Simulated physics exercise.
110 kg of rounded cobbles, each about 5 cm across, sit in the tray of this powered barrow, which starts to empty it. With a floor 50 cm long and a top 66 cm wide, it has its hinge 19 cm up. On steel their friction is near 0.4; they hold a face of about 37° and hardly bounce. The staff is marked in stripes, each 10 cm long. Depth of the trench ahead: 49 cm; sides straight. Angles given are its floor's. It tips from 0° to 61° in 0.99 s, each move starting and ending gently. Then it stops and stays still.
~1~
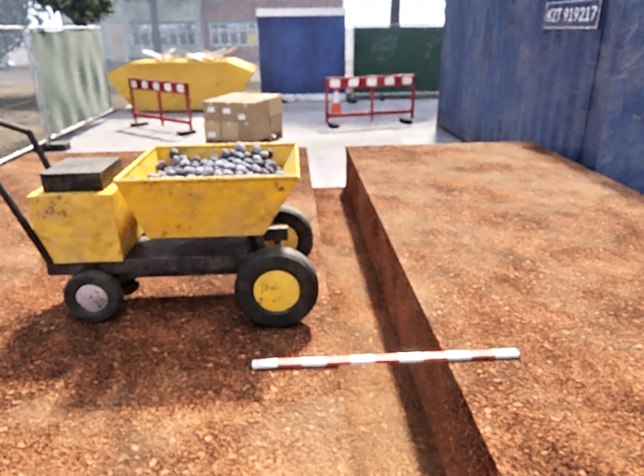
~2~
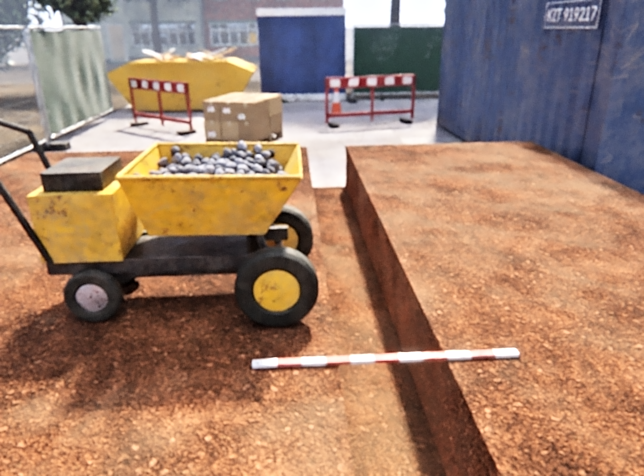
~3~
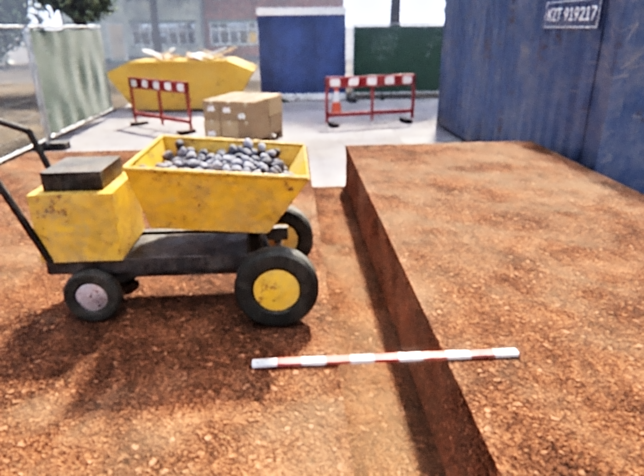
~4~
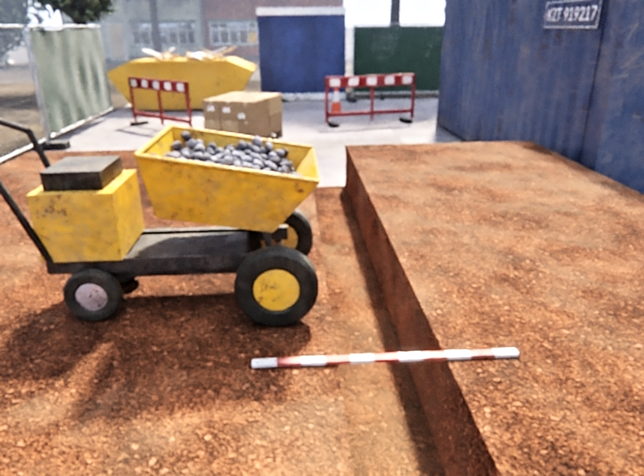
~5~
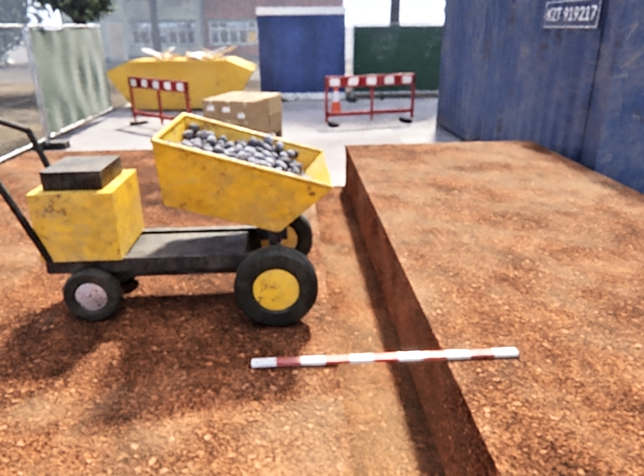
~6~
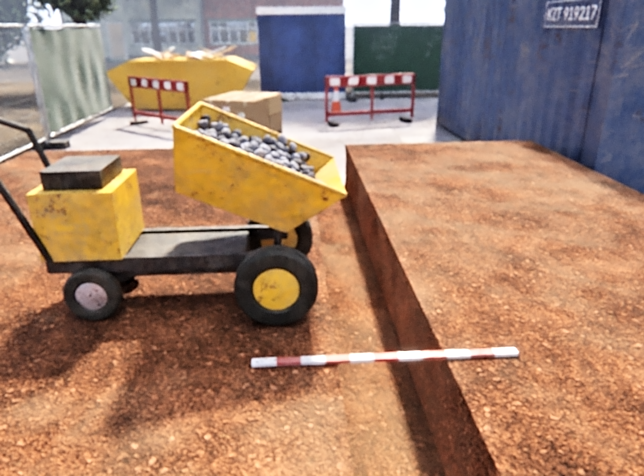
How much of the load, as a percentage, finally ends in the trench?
I would put it at about 29 per cent.
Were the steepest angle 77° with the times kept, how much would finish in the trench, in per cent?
It comes out at about 50 percent.
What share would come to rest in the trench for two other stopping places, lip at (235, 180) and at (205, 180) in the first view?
It comes to about 50 and 45 in a hundred.
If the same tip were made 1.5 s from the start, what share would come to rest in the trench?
Then roughly 35 percent.
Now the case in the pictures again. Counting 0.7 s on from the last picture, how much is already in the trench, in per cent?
I'd say near 10 per cent at that time.
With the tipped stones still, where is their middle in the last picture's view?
Roughly (403, 354), I'd say.
Then, 0.3 s after the last picture the floor is at 51°, 100 % in the tray; the foremost stones are at (359, 204).
Then, 0.7 s after the last picture the floor is at 61°, 89 % in the tray, 9 % in the trench, 3 % past the trench; the foremost stones are at (419, 263).
Then, 1.0 s after the last picture the floor is at 61°, 66 % in the tray, 13 % in the trench, 20 % past the trench; the foremost stones are at (506, 274).
Then, 3.0 s after the last picture the floor is at 61°, 49 % in the tray, 29 % in the trench, 23 % past the trench; the foremost stones are at (581, 272).
